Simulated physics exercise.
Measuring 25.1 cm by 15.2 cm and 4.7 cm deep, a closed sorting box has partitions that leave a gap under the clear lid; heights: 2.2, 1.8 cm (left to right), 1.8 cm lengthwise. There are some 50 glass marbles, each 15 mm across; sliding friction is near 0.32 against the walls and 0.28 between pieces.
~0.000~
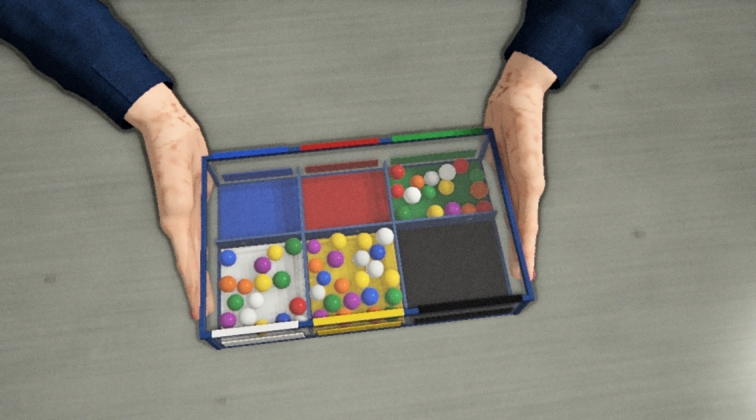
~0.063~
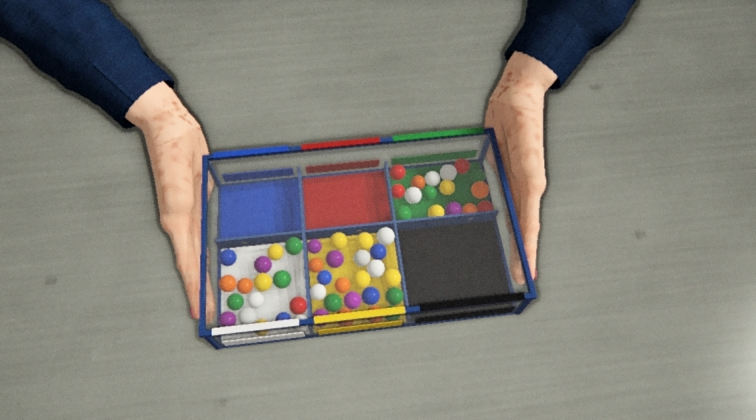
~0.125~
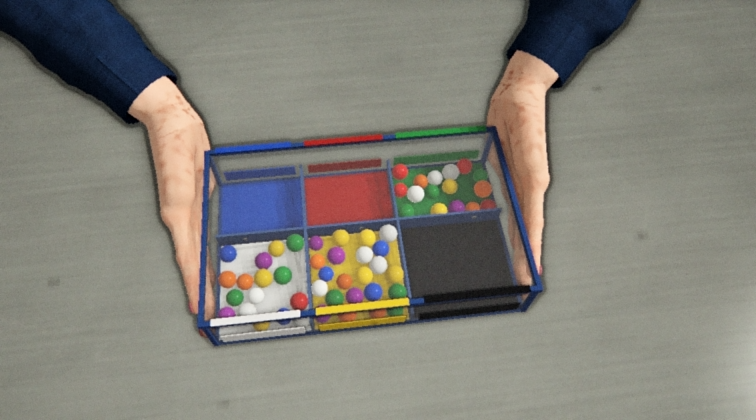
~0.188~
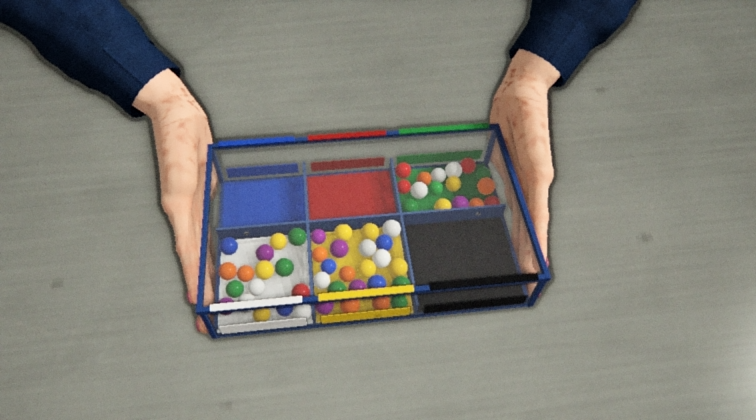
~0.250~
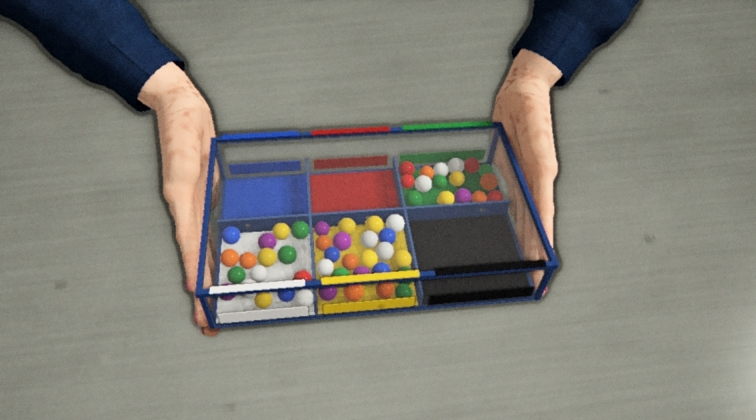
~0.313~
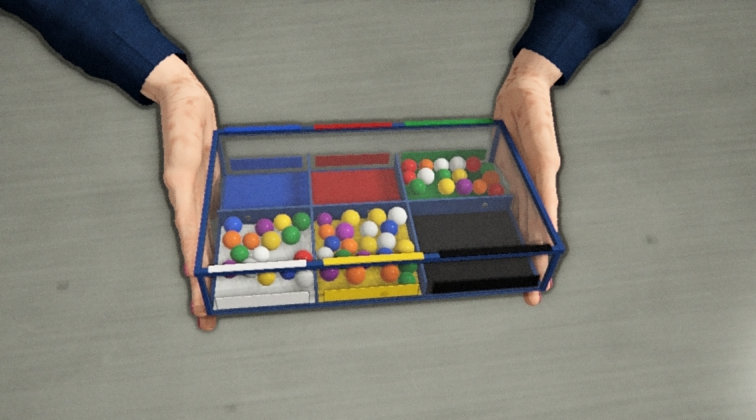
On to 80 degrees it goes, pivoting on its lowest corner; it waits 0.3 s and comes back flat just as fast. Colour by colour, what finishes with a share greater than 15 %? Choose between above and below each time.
Red compartment: Below, blue compartment: Below, green compartment: Above, yellow compartment: Above, white compartment: Above, black compartment: Below.
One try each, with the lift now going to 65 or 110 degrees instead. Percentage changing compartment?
0 and 70 %.
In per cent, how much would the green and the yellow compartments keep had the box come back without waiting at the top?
Result - green: 30 %; yellow: 35 %.
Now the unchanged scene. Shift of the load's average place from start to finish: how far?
The balance point ends up some 2.0 centimetres from where it began.
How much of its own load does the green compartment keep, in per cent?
Share retained: Approx. 100 %.
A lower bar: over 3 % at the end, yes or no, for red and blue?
Red: True; blue: False.
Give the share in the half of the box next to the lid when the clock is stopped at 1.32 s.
Roughly 0 per cent.
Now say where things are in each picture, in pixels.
In the first picture, box tilt 0 degrees, front corners at (205, 333) and (528, 296); green 30 %, yellow 40 %, white 30 %.
In the second picture, box tilt 1 degrees, front corners at (205, 331) and (530, 294).
In the third picture, box tilt 5 degrees, front corners at (204, 323) and (536, 287), lowest corner right back.
In the fourth picture, box tilt 10 degrees, front corners at (202, 308) and (543, 275), lowest corner right back.
In the fifth picture, box tilt 15 degrees, front corners at (202, 291) and (551, 263), lowest corner right back.
In the sixth picture, box tilt 20 degrees, front corners at (201, 270) and (557, 248), lowest corner right back; green 30 %, yellow 40 %, white 30 %. Its pace works out near 80 degrees a second.
After 1.32 s, tilt 80 degrees; green 30 %, yellow 40 %, white 30 %.
After 1.99 s, tilt 39 degrees; red 5 %, green 30 %, yellow 35 %, white 30 %.
After 2.69 s, tilt 0 degrees; red 5 %, green 30 %, yellow 35 %, white 30 %.
In the end, at 3.0 s, red 5 %, blue 0 %, green 30 %, yellow 35 %, white 30 %, black 0 %.
